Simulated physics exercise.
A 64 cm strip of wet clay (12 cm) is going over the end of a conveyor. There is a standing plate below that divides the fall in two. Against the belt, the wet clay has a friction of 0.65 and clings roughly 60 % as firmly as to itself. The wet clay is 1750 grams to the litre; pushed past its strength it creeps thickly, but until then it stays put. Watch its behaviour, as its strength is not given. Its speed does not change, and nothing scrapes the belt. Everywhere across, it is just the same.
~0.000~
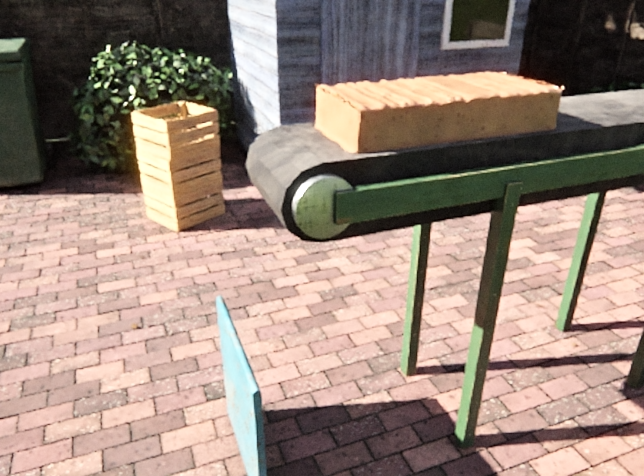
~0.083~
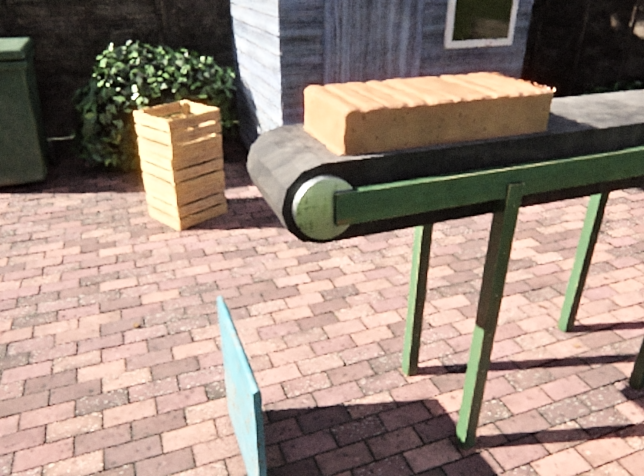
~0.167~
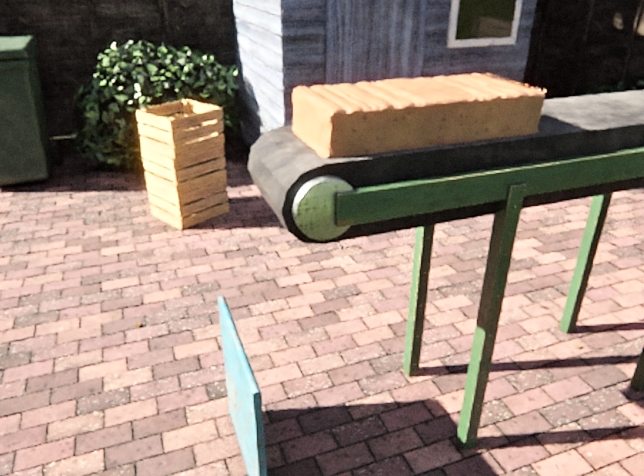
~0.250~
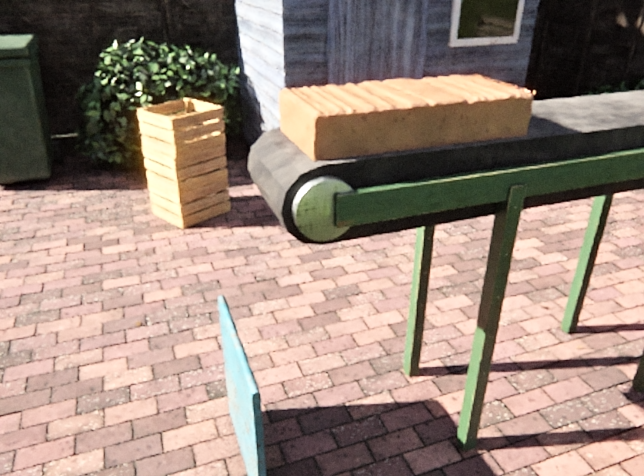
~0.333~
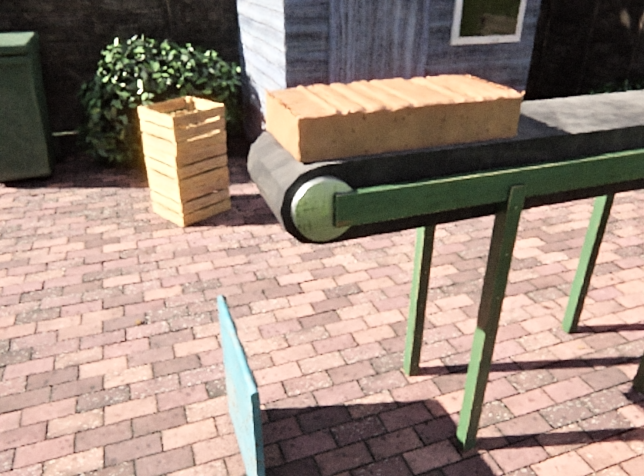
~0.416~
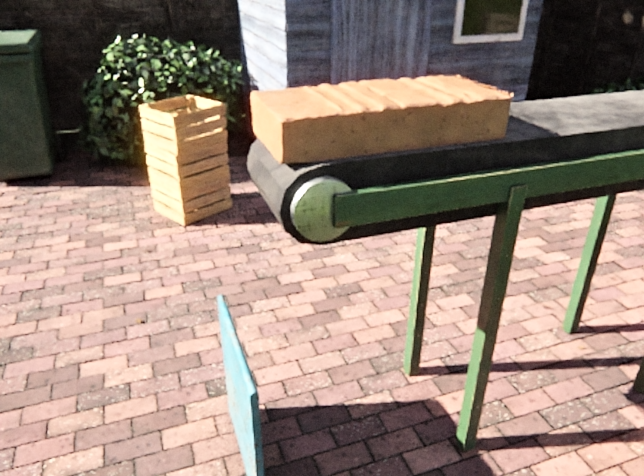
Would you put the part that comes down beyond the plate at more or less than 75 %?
My call: Less.
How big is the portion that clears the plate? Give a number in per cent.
Close to 65 in a hundred.
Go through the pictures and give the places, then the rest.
The first picture shows front end of the wet clay at (358, 125).
The second picture shows front end of the wet clay at (344, 127).
The third picture shows front end of the wet clay at (329, 130).
The fourth picture shows front end of the wet clay at (313, 132), 3 % of it past the top of the roller, in one piece.
The fifth picture shows front end of the wet clay at (297, 122), 9 % of it past the top of the roller, in one piece.
The sixth picture shows front end of the wet clay at (279, 120), 15 % of it past the top of the roller, in one piece.
By 0.81 s, 6 % is beyond the plate's line.
By 1.28 s, 27 % is beyond the plate's line.
By 1.74 s, 62 % is beyond the plate's line.
By 2.21 s, 65 % is beyond the plate's line.
By 3.63 s, at the end, 65 % is beyond the plate's line.
